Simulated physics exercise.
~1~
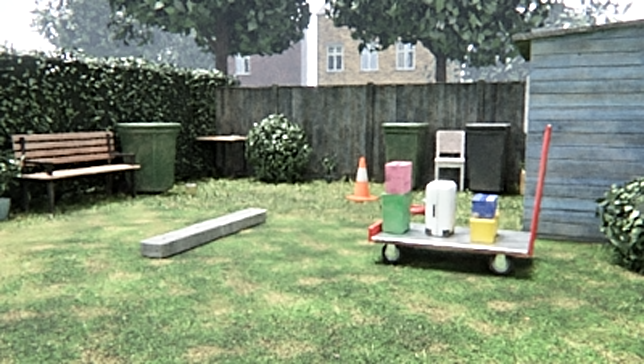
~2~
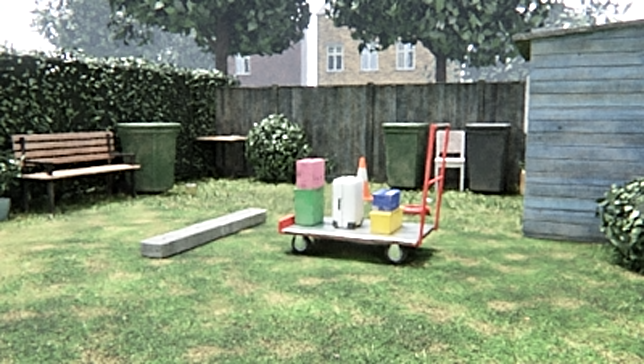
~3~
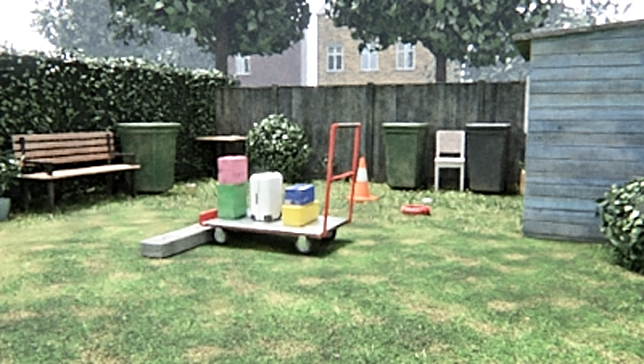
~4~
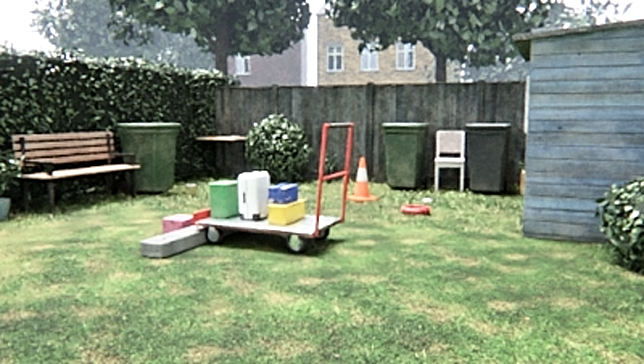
The clip opens on a grassy garden where a flat trolley with a tall red handle carries a pink box on a green one, a white suitcase, and a blue box on a yellow one. It rolls left across the lawn toward a long, low grey kerb, passing in front of an orange cone. The trolley reaches the kerb with its load still upright. The pink box then comes off the green one and drops over the front, landing on its side by the kerb. The suitcase and the other boxes end up still on the deck.
